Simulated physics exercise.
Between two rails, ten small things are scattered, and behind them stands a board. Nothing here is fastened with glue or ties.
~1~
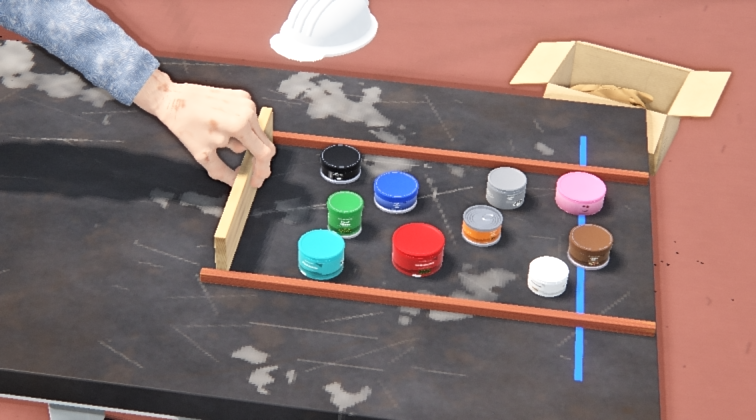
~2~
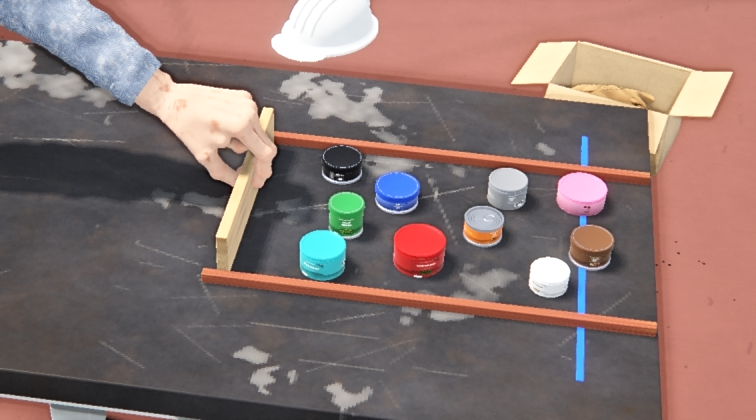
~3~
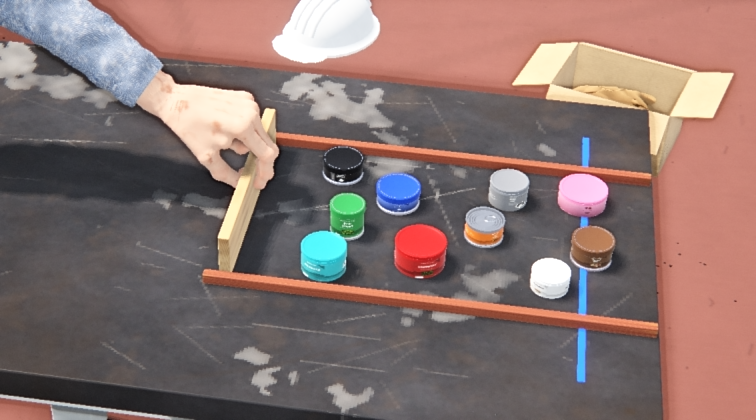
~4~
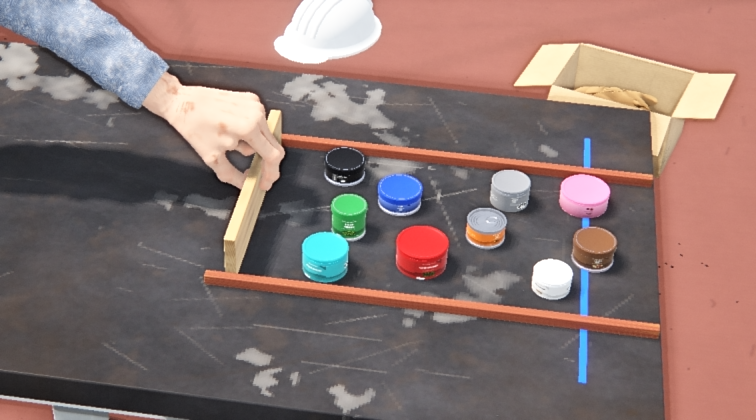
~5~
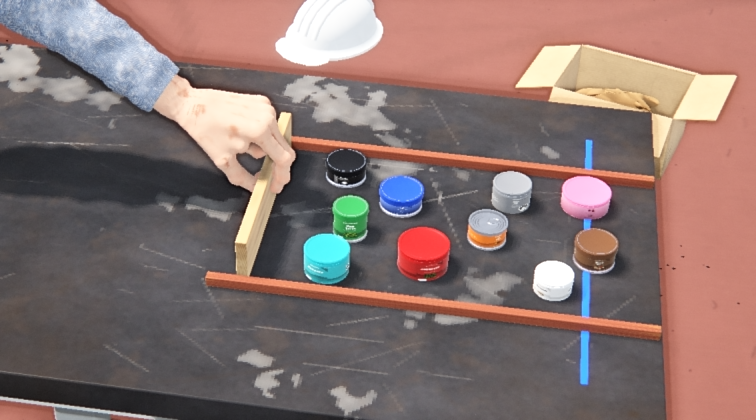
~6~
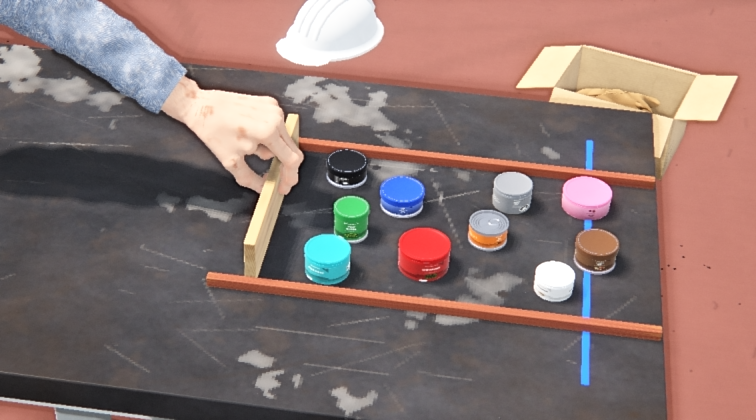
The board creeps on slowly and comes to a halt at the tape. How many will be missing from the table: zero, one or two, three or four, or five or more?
A drop or two.
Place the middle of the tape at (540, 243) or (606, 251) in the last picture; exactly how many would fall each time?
0 and 4.
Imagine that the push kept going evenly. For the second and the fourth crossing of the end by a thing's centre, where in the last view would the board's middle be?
First: Around (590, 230). Next: Around (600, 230).
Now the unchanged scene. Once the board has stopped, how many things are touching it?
Contact count: 5.
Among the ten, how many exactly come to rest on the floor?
The number that fall is 1.
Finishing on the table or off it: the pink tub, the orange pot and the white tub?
I'd say the pink tub drops away, the orange pot stays in place, and the white tub stays in place.
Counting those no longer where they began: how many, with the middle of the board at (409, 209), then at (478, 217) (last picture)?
It comes to 5 for the first spot, 7 for the other.
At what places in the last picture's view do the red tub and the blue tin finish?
In the last picture the first middle sits at (614, 270) and the other at (611, 219).
Soon after, none off yet; brown tin at rest near (596, 251); pink tub at rest near (587, 198); white tub at rest near (554, 281).
After that, none off yet; brown tin displaced a little near (610, 258); pink tub displaced about its own width near (634, 200); white tub displaced about its own width near (592, 290).
In the end, the number that fall off is one or two; gone, pink tub.
